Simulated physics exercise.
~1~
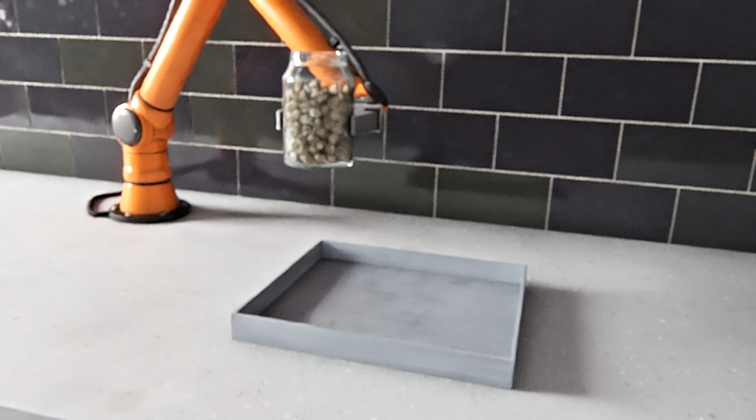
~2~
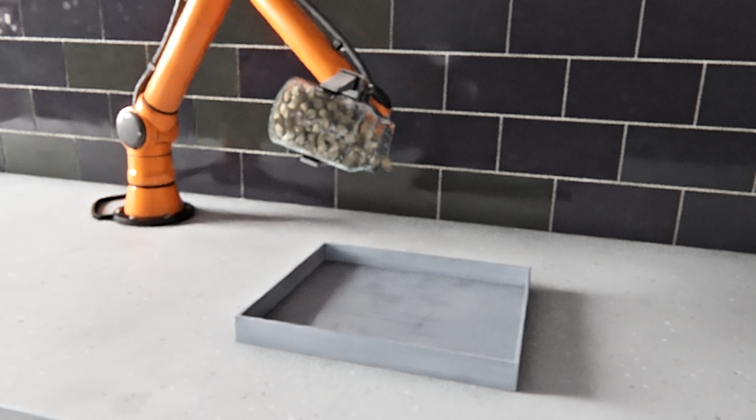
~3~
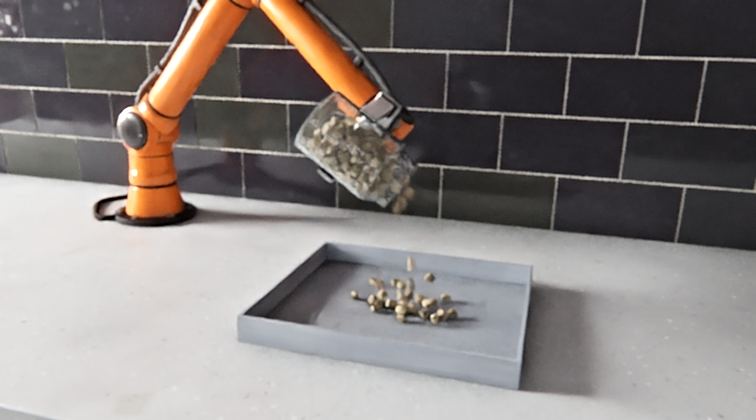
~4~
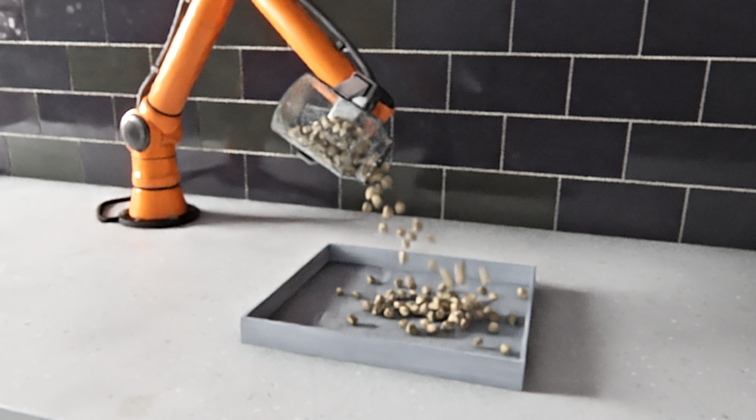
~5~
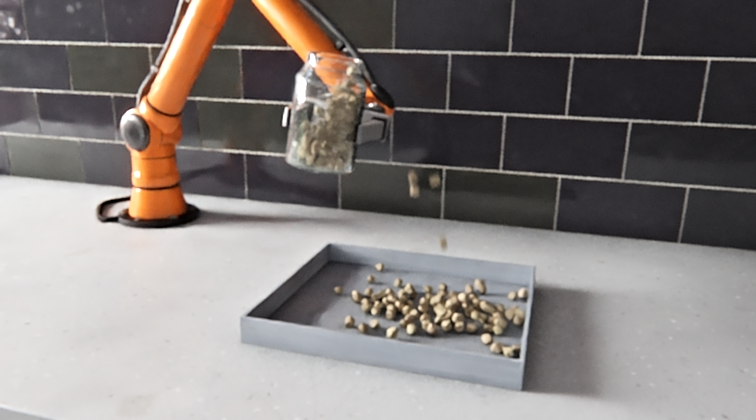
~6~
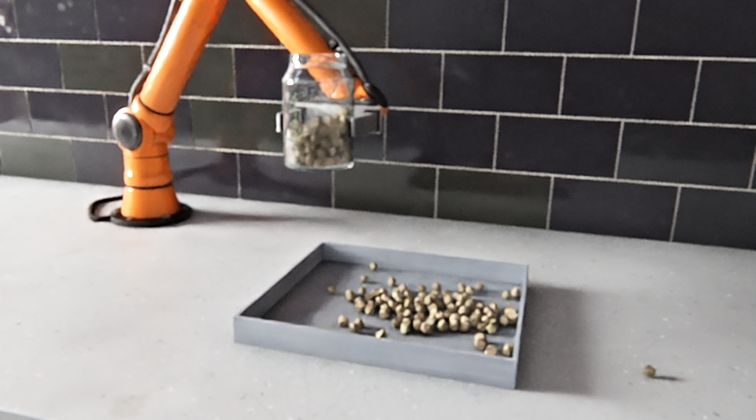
On a grey worktop, an orange robot arm tips a jar of pebbles over a tray, then rights it, still partly full.
